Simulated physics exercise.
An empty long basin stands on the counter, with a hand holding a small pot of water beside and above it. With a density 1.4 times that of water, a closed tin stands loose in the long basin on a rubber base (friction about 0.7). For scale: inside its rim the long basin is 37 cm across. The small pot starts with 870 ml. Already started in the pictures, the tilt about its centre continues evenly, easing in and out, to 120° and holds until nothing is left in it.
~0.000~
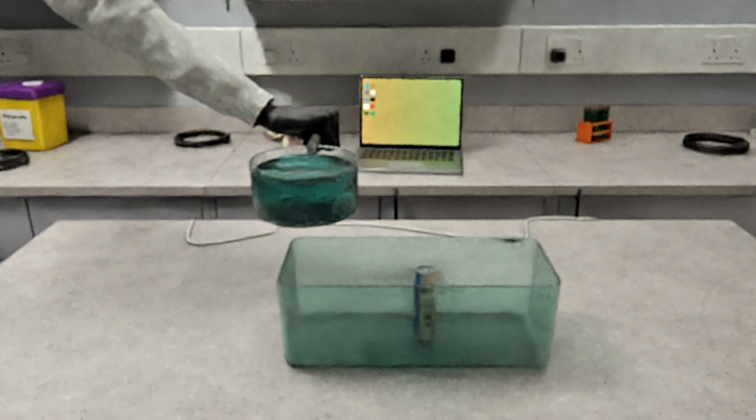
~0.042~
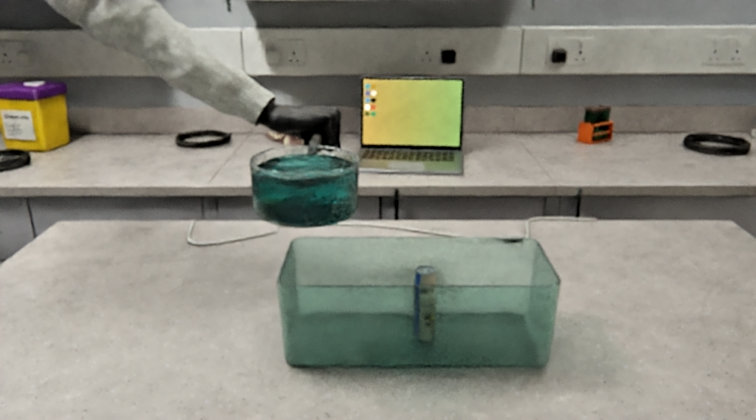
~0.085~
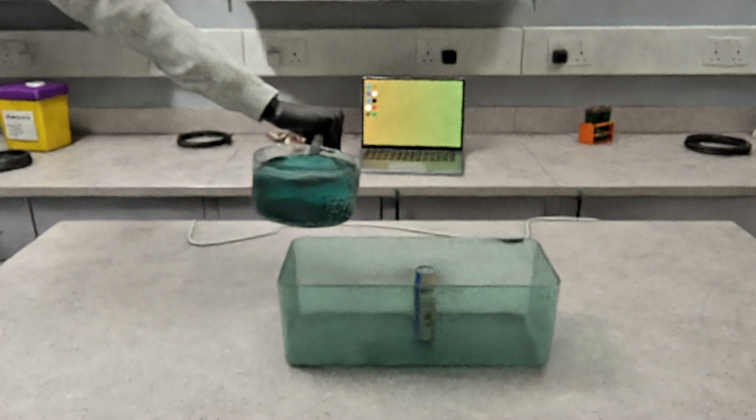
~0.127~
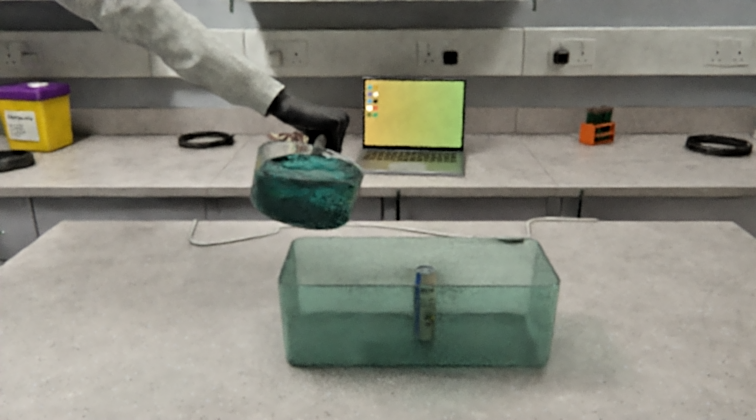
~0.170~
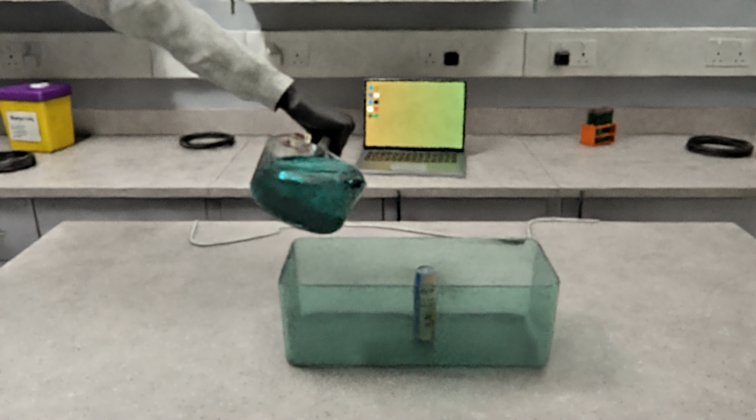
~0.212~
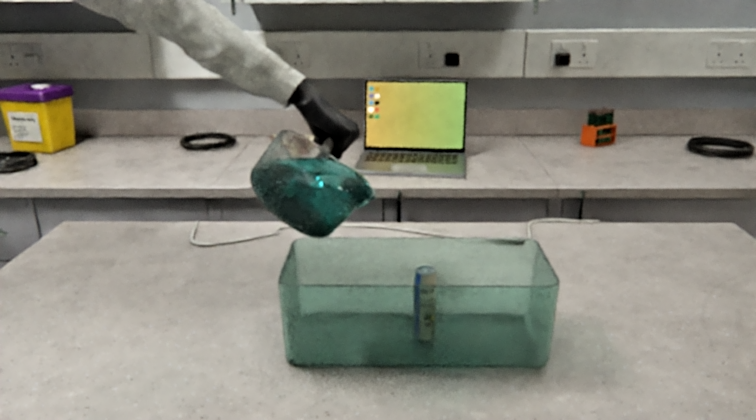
A black-gloved hand tilting a small clear pot of teal water rightward above a long glassy basin holding an upright tin.
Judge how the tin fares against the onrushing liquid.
It is left standing.
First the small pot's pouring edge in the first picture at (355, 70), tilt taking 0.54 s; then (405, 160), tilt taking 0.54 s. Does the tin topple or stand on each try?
Try 1: Tipped over; try 2: Still standing.
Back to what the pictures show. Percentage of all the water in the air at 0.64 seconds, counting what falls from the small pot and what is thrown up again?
2 per cent, roughly.
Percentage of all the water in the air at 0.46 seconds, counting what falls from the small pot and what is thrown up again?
26 %.
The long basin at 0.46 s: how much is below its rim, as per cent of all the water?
I reckon close to 62 percent of it.
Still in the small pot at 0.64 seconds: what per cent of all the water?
I reckon near 1 per cent still sits there.
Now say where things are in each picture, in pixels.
The first frame shows tilt 0°; pouring edge (357, 161); surface from (255, 167) to (356, 167); the long basin's rim runs from (285, 261) to (548, 261); the tin's top is at (425, 272).
The second frame shows tilt 2°; pouring edge (358, 162); surface from (255, 166) to (357, 167).
The third frame shows tilt 7°; pouring edge (360, 167); surface from (257, 165) to (358, 168).
The fourth frame shows tilt 16°; pouring edge (363, 175); surface from (258, 164) to (362, 171).
The fifth frame shows tilt 27°; pouring edge (364, 187); surface from (259, 166) to (363, 181); 3 per cent is over the edge.
The sixth frame shows tilt 40°; pouring edge (362, 199); surface from (256, 166) to (355, 184); 8 per cent is over the edge.
By 0.46 s the tilt is 114° and 12 per cent is still to pour; the tin stands where it began.
By 0.64 s the tilt is 120° and 1 per cent is still to pour; the tin stands where it began.
By 0.83 s the tilt is 120° and 0 per cent is still to pour; the tin stands where it began.
By 1.04 s the tilt is 120° and 0 per cent is still to pour; the tin stands where it began.
At rest the tin stands where it began.
